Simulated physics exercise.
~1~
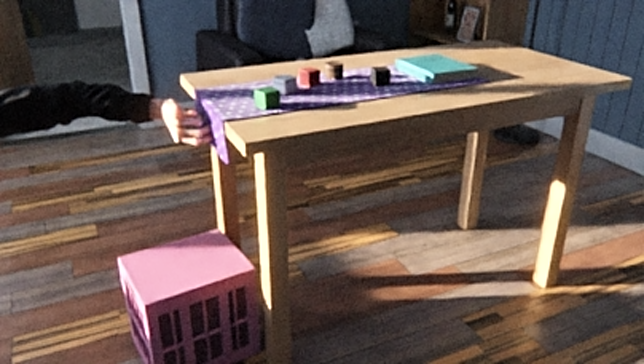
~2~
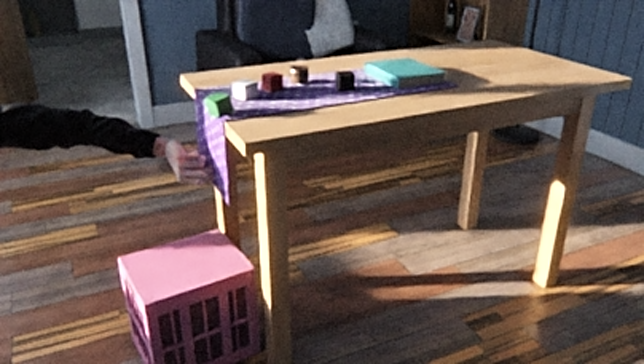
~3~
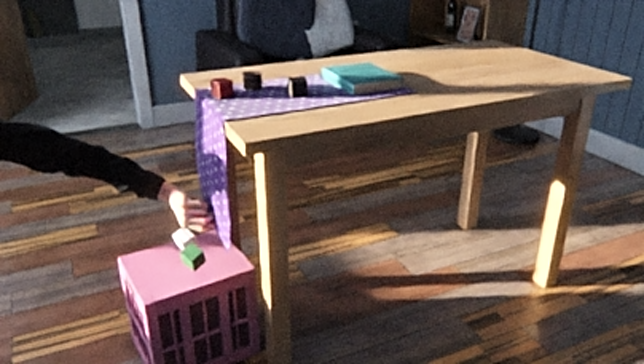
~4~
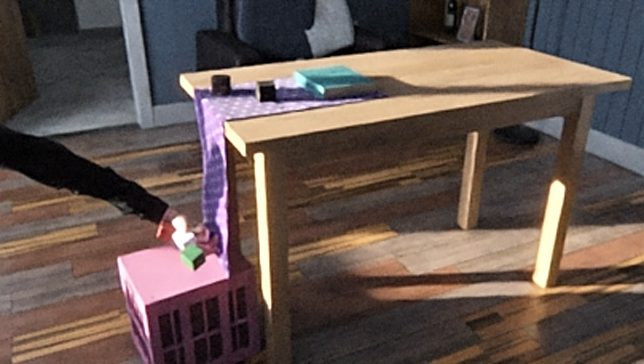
A hand reaching in from the left draws down the end of a purple cloth on a pale wooden table, seen from a still, slightly raised view in a room with a patterned wooden floor. Small green, white, red and dark blocks sit along the cloth near a flat teal object, and a pink crate stands below. As the cloth slides left, the blocks ride toward the edge. The green and white blocks tip over and drop onto the crate, then the red one follows. Finally the hem reaches the crate, with dark blocks and the teal object still on the table.
